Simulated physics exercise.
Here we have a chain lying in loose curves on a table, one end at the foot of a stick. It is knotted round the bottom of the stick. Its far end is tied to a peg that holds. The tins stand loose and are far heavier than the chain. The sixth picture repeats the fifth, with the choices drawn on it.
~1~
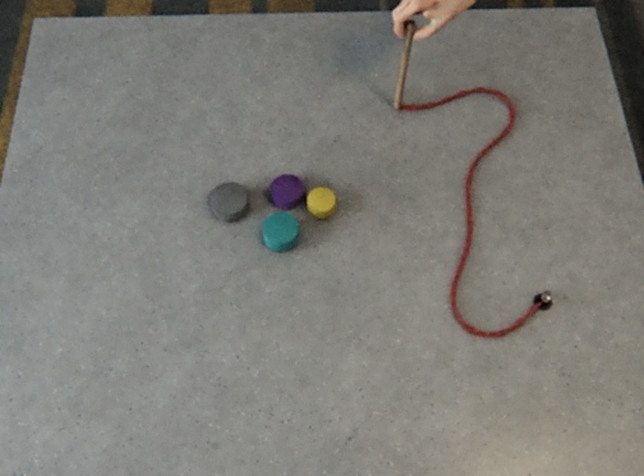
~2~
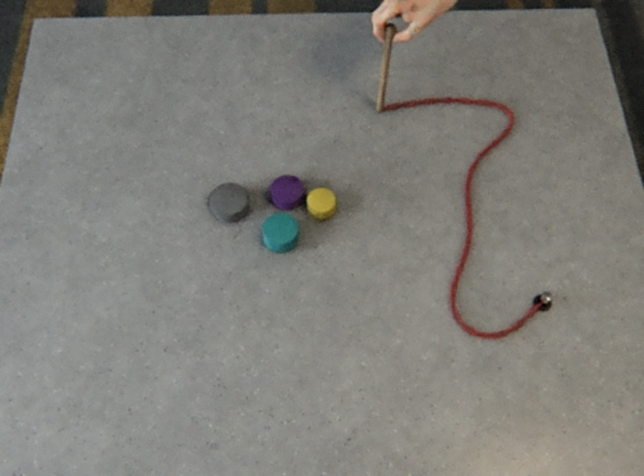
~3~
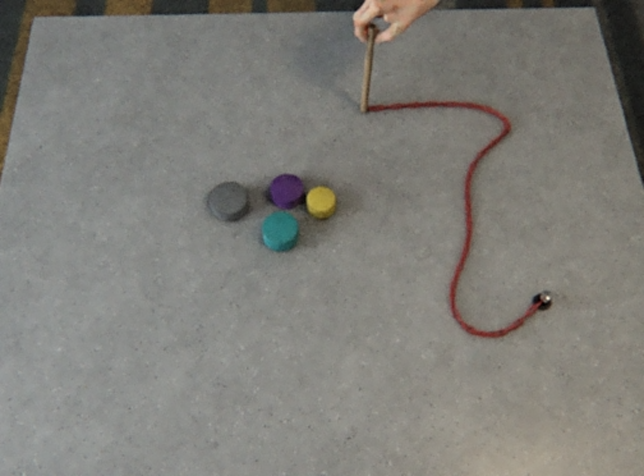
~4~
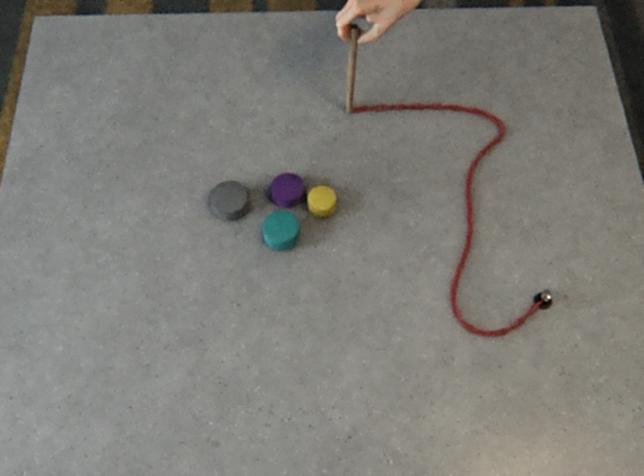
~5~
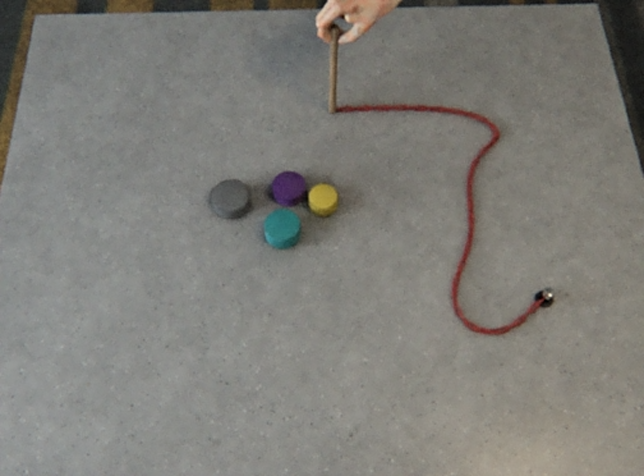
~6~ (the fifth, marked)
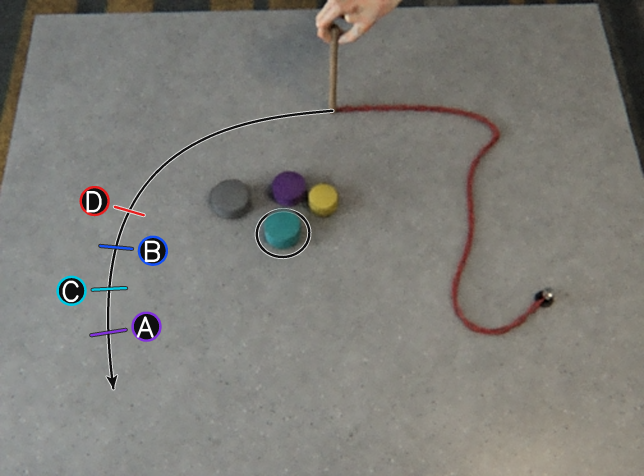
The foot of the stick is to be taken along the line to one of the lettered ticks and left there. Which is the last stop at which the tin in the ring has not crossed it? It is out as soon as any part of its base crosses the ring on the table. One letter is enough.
No farther than A.
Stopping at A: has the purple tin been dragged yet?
Yes.
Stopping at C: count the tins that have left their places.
The count is none.
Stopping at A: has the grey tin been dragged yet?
Yes.
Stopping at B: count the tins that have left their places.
The count is none.
On the marked copy, A at (108, 333); B at (116, 247); C at (109, 289); D at (129, 211); the ring at (283, 233); the route from (333, 111) via (145, 186) to (113, 389).
With A. Early on, foot of the stick (211, 136); turquoise tin (283, 229).
Further on, foot of the stick (124, 224); turquoise tin (283, 229).
At the end, foot of the stick (109, 333); purple tin (288, 201); grey tin (243, 221); turquoise tin (283, 230); the turquoise tin is still in its ring.
As for the rest, B is safe but short; C is safe but short; D is safe but short.
